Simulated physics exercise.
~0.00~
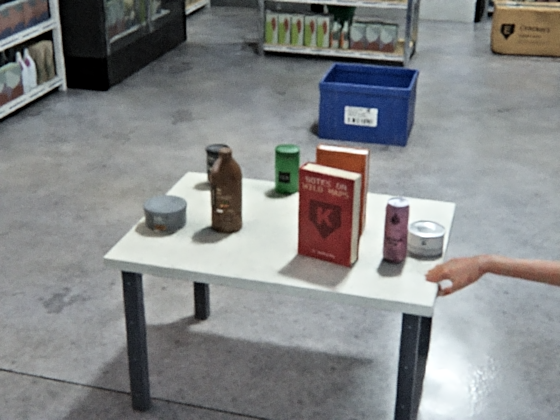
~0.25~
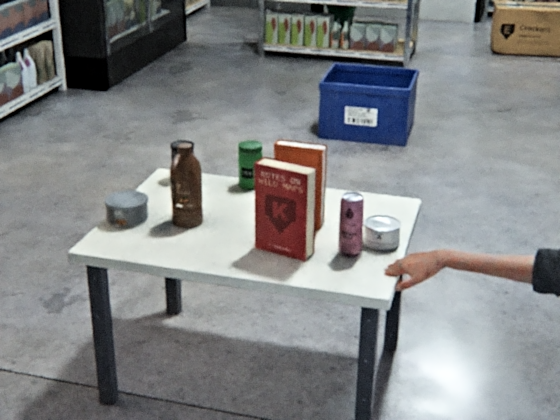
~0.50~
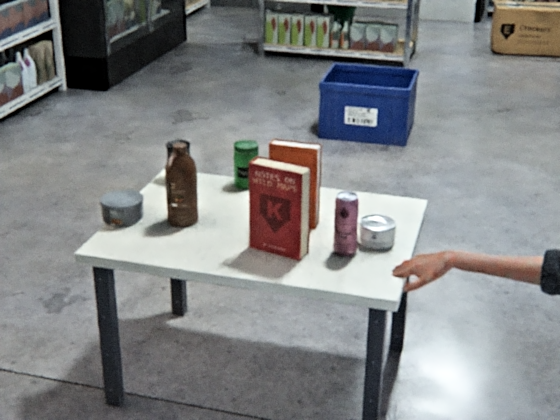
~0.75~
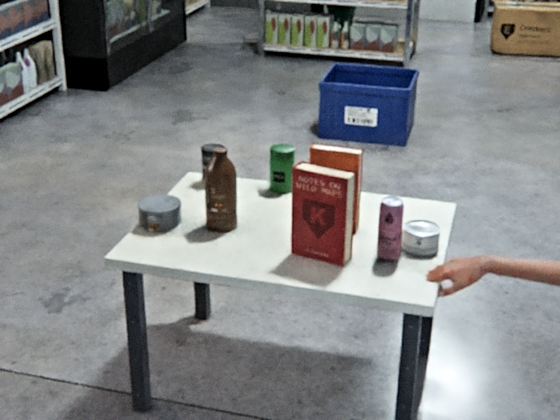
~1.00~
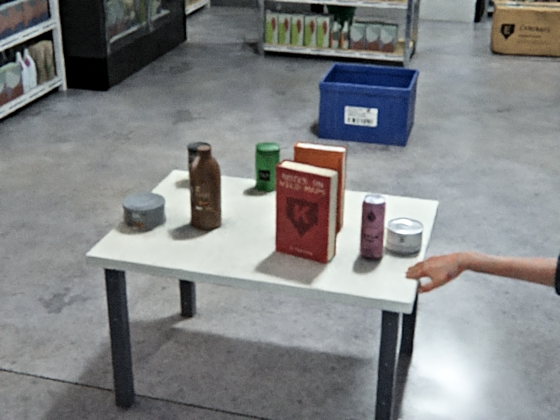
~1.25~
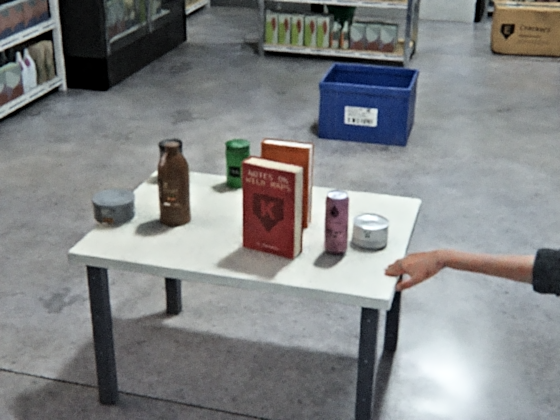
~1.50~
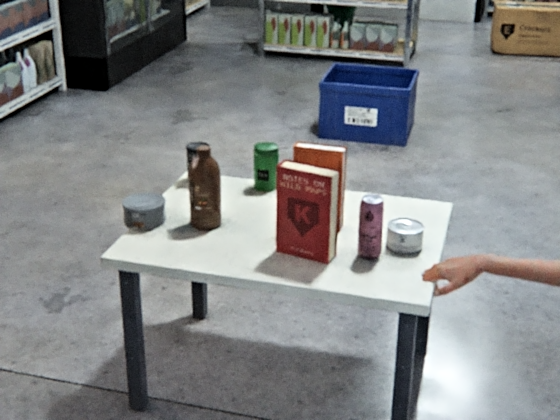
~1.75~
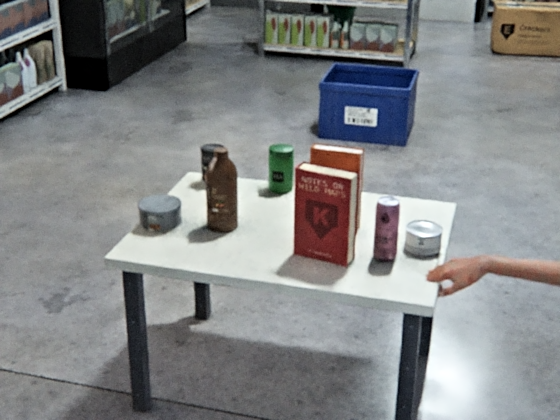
The clip opens on a pale table in a shop-like space, holding two upright books, a brown bottle, a pink can, a green jar and several low containers, with a hand at its right edge. The table shifts left, carrying everything with it, and creeps slightly further. It then slides back right, and the items stay standing. Next it moves left again in stages before returning right once more. By the end, the table sits close to where it started, the hand still at its corner, with both books, the bottle and the can upright.
